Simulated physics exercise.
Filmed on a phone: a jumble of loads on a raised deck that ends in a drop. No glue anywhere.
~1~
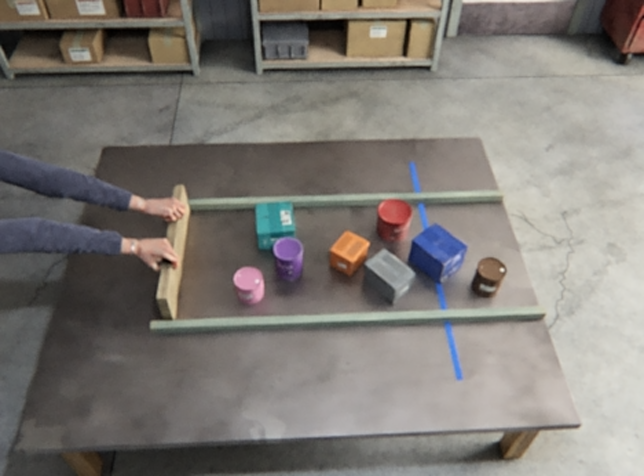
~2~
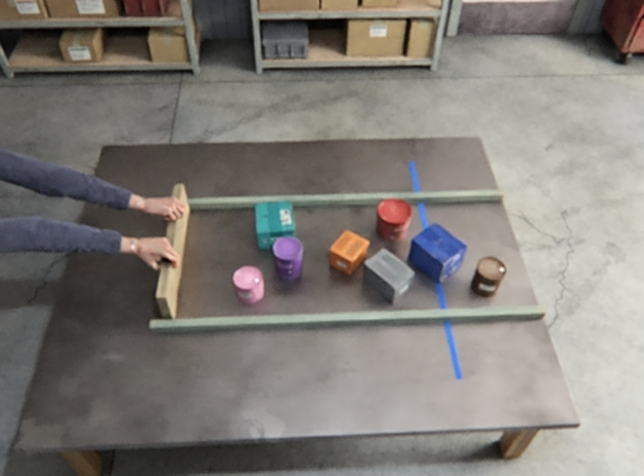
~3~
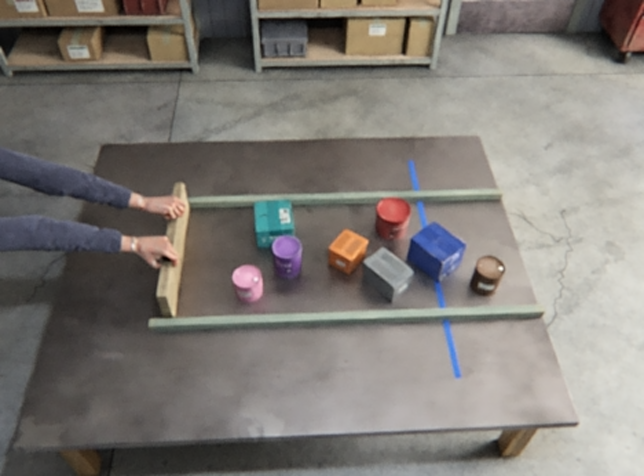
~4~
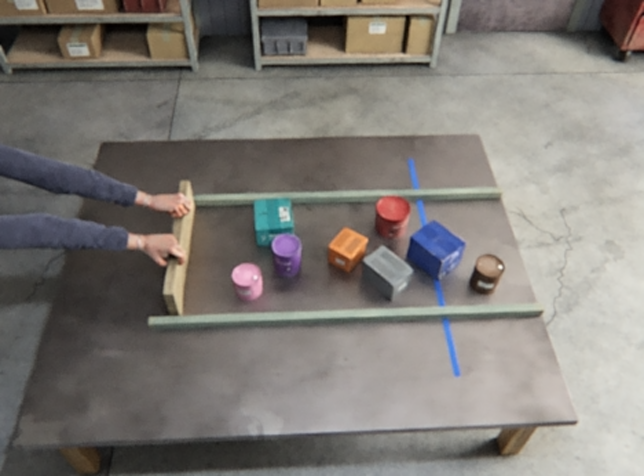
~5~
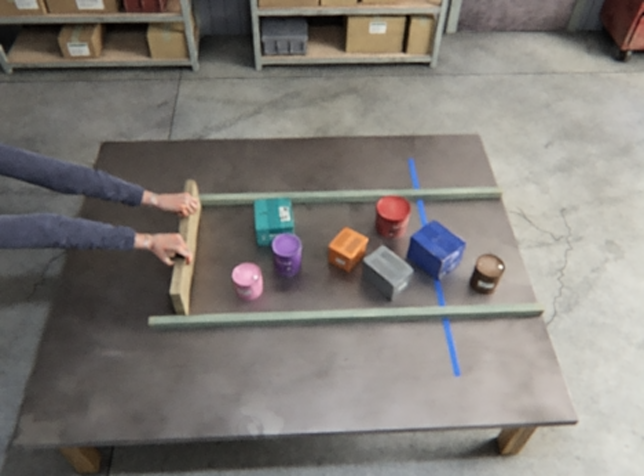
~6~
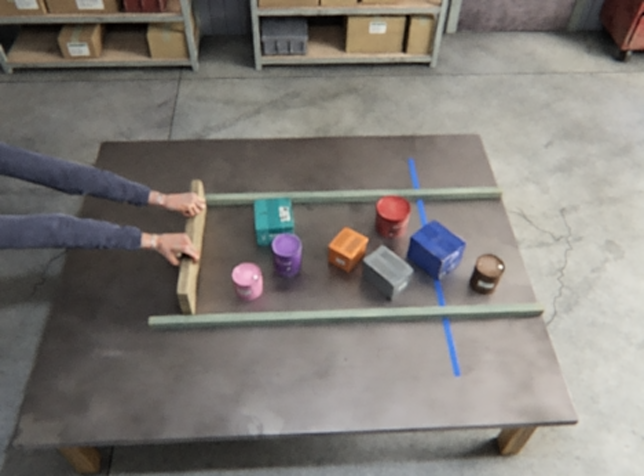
Two hands sliding a wooden plank slightly right between green rails on a table, while colourful containers near blue tape stay still.
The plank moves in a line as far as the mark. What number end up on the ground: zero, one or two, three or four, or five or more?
Outcome: The number that fall off is zero.
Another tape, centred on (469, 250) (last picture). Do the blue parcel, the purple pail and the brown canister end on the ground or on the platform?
The blue parcel goes over, the purple pail is kept, the brown canister goes over.
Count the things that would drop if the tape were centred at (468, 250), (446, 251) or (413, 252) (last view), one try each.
The counts: 2, 0 and 0.
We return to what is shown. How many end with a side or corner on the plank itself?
It touches 3.
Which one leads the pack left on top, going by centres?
The brown canister ends nearest.
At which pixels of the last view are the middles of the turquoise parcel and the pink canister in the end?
Near (443, 215) and (453, 279).
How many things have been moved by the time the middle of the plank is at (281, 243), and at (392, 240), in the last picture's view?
3 and 8.
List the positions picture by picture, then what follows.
Brown canister (489, 278); blue parcel (437, 253); red pail (394, 221); plank (175, 250); tape (432, 255), in the first picture.
Blue parcel (437, 253); turquoise parcel (275, 225), in the second picture.
Red pail (392, 219); plank (174, 248), in the third picture.
Brown canister (487, 275); grey tote (387, 273), in the fourth picture.
Blue parcel (436, 250); orange tote (348, 251), in the fifth picture.
Brown canister (487, 274); blue parcel (436, 250); red pail (392, 217); plank (193, 245); tape (431, 251), in the sixth picture.
A little later, none off yet; brown canister at rest near (487, 274); blue parcel at rest near (436, 250); red pail at rest near (392, 217).
Next, none off yet; brown canister shifted a little near (492, 277); blue parcel shifted a little near (460, 256); red pail shifted about its own width near (436, 215).
When it is over, the number that fall off is zero.
